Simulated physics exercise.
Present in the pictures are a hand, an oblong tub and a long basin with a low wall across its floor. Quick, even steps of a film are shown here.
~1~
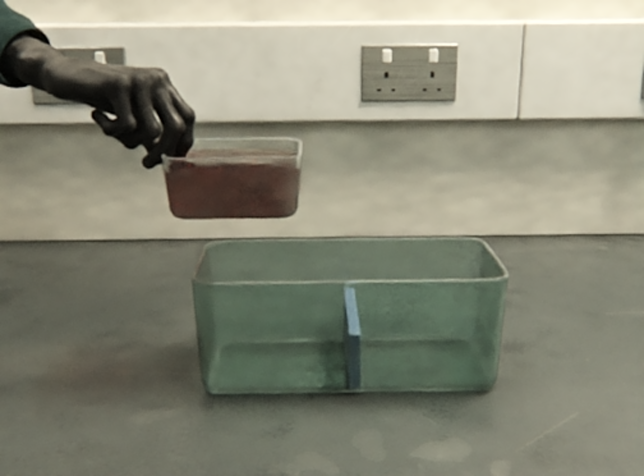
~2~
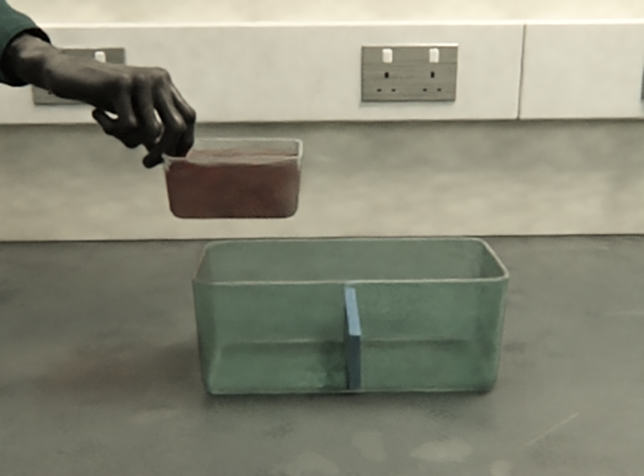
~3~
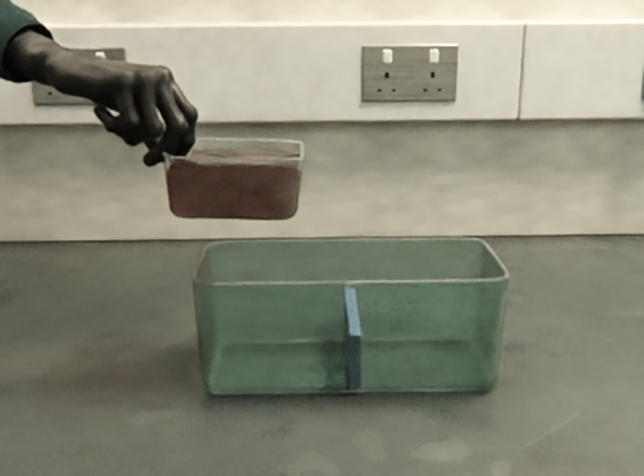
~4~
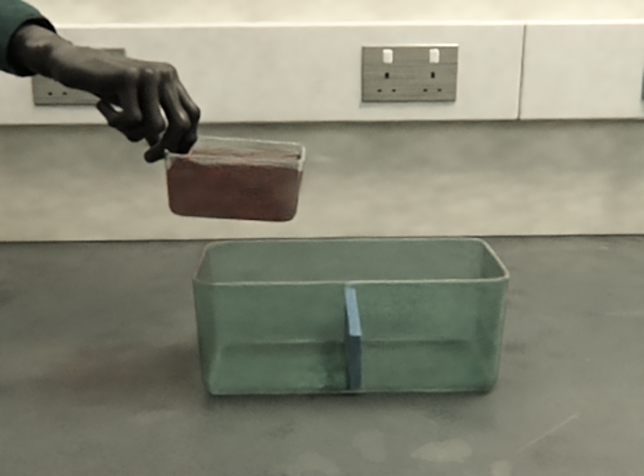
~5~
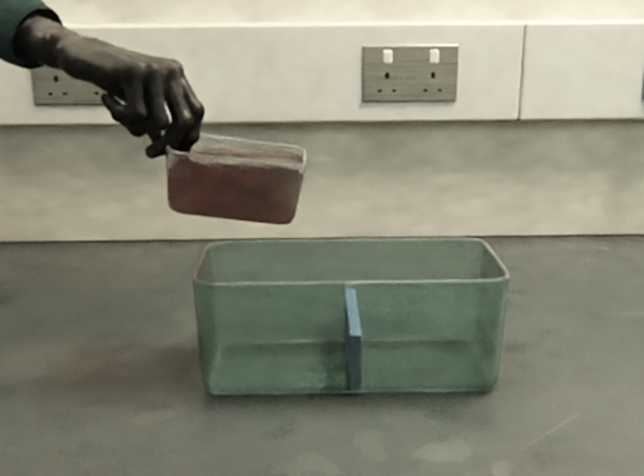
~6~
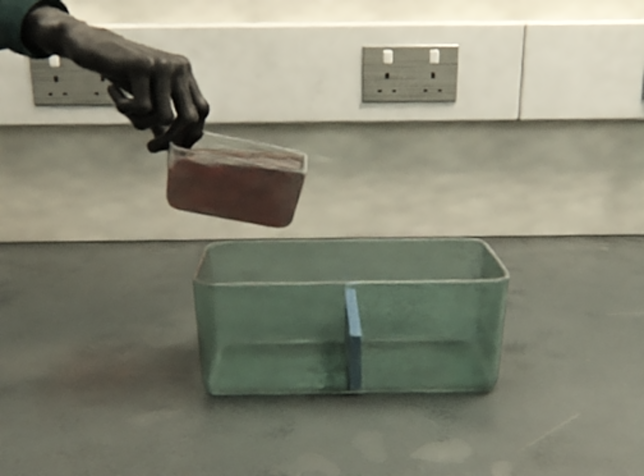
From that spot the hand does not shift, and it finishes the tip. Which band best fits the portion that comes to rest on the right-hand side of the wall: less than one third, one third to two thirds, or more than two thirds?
The part right of the wall will probably range from one third to two thirds.
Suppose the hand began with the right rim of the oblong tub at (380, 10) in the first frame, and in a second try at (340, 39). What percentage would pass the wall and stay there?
You'd see around 85 per cent, and then around 85 per cent.
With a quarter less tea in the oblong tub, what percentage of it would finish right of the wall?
Around 35 percent, more or less.
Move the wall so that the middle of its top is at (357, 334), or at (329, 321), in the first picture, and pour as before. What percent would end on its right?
In order, near 55 and 75 in a hundred.
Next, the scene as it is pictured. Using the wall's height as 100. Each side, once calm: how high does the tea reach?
Near 20 in a hundred to the left, 30 to the right.
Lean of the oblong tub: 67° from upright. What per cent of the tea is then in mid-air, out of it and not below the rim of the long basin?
Share: Approx. 30 %.
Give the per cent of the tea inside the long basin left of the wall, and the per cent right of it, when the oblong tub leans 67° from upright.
Roughly 5 per cent on the left, roughly 25 per cent on the right.
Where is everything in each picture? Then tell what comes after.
In the first picture, tilt 0°; pouring edge (301, 149); surface from (173, 158) to (298, 156); the long basin's rim runs from (200, 262) to (495, 259); the wall's top is at (352, 311).
In the second picture, tilt 0°; pouring edge (301, 150); surface from (173, 158) to (299, 157).
In the third picture, tilt 2°; pouring edge (302, 152); surface from (174, 157) to (299, 158).
In the fourth picture, tilt 4°; pouring edge (303, 155); surface from (175, 157) to (301, 160).
In the fifth picture, tilt 8°; pouring edge (305, 159); surface from (176, 156) to (302, 159).
In the sixth picture, tilt 12°; pouring edge (306, 164); surface from (177, 157) to (304, 161).
A moment on, the oblong tub is tipped part way and 40 per cent is still to pour, 6 is left of the wall and 23 right of it.
Next, the oblong tub is tipped on its side and 7 per cent is still to pour, 35 is left of the wall and 55 right of it.
Then the oblong tub is tipped right over and 0 per cent is still to pour, 43 is left of the wall and 55 right of it.
Later the oblong tub is tipped right over and 0 per cent is still to pour, 44 is left of the wall and 55 right of it.
In the end 44 per cent lies left of the wall, 55 right of it and 1 outside.
